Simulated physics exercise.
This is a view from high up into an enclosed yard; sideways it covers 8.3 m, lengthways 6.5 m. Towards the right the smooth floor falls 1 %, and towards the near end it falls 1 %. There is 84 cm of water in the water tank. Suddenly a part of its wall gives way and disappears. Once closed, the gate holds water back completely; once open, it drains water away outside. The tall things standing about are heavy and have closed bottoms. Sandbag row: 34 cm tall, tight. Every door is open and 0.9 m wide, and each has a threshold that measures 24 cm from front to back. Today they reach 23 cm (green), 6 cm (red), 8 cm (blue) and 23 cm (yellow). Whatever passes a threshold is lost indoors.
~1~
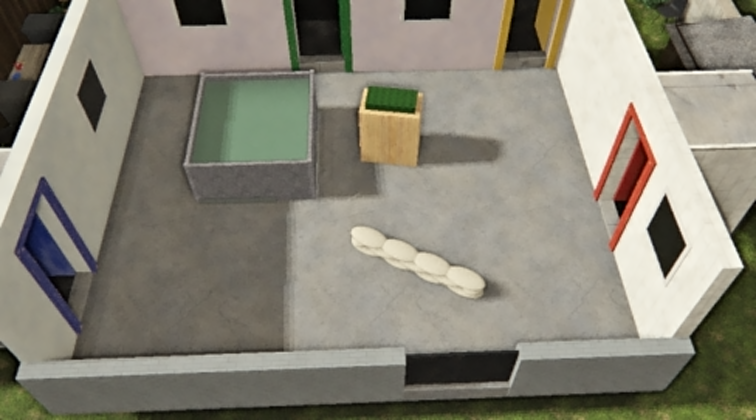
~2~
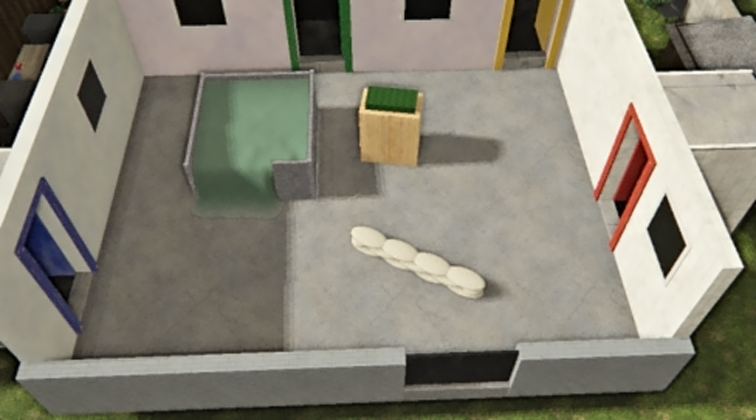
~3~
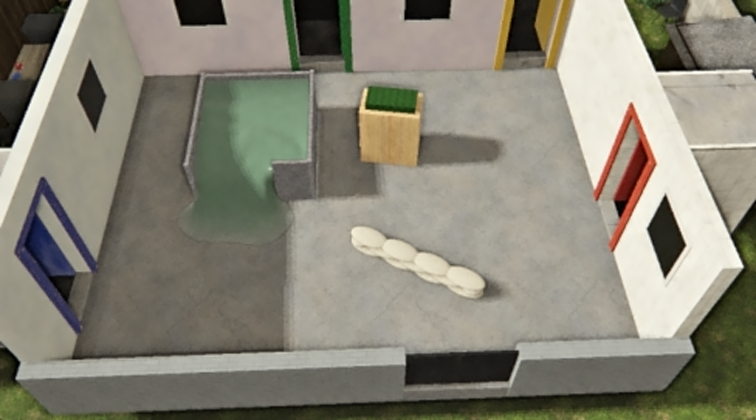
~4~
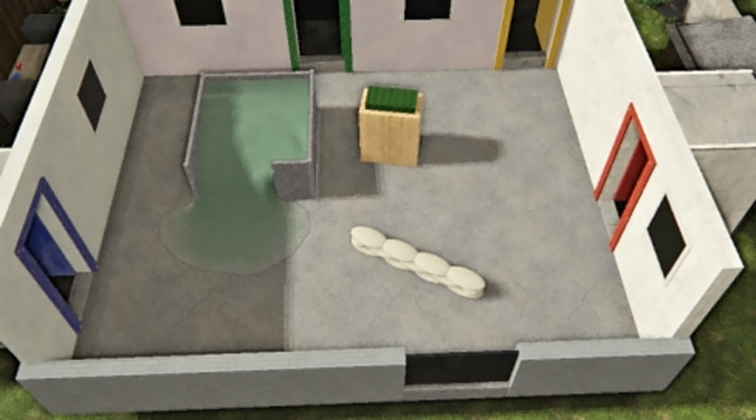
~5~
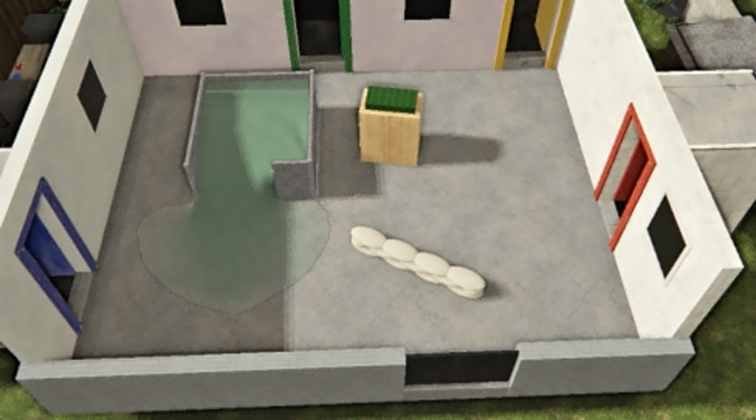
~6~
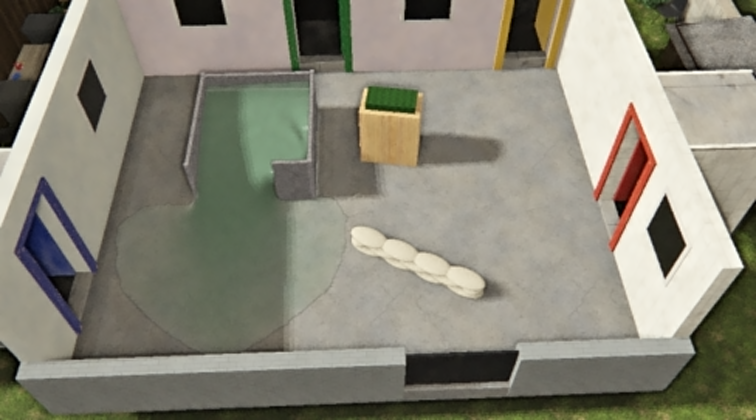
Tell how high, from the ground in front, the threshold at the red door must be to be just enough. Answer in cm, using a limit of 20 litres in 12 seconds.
It must be about 6.5 cm high.
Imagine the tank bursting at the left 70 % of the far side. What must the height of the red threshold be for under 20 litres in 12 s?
Roughly 10.0 cm.
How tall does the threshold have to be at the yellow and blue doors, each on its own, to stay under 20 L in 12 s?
You'd want some 9.0 cm at yellow and some 22 cm at blue.
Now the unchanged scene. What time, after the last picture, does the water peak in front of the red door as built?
Roughly 6.0 s.
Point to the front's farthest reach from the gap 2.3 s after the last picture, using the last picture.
At about (649, 366).
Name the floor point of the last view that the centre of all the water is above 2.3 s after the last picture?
I'd put it close to (251, 262).
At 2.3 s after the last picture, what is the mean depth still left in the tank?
Average depth: Approx. 28 cm.
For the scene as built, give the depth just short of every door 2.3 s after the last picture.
Depths in cm: Green 0, red 0, blue 24, yellow 0.
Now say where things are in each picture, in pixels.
Still water, 84 cm deep, in the water tank at (254, 119); the red door at (622, 184) is dry, in the first picture.
The front is at (224, 215), 0.3 m from the gap at (236, 186); 0.4 m2 of floor is wet, 84 cm left at the back, in the second picture.
The gap is at (237, 188), the front 0.9 m out at (247, 241); the back of the water tank holds 84 cm, in the third picture.
The gap is at (237, 189), the front 1.4 m out at (229, 269); the back of the water tank holds 81 cm, in the fourth picture.
The gap is at (237, 190), the front 2.1 m out at (221, 306); the back of the water tank holds 73 cm, in the fifth picture.
Water pours out at (237, 190) and has run 2.8 m, to (207, 350); about 6 cm deep outside, 72 cm at the back; the red door at (622, 184), 6.2 m from the gap, is still 4.4 m from the nearest water, in the sixth picture.
Then, 0.7 s after the last picture water covers 25 % of the floor, deepest (41 cm) near (229, 209); it has not reached the red door.
Then, 2.3 s after the last picture water covers 35 % of the floor, deepest (33 cm) near (247, 368); it has not reached the red door.
Then, 11.3 s after the last picture water covers 95 % of the floor, deepest (15 cm) near (636, 366); 7 cm at the red door, 20 litres in over its 6 cm threshold.
At the red door as built, the water peaked near 9 cm, 6.1 s after the last picture.
Run again over the same 12 s with other heights there, 27 litres in over 5.5 cm, 6 litres over 7.5 cm. The limit of 20 litres is kept from about 6.5 cm up.
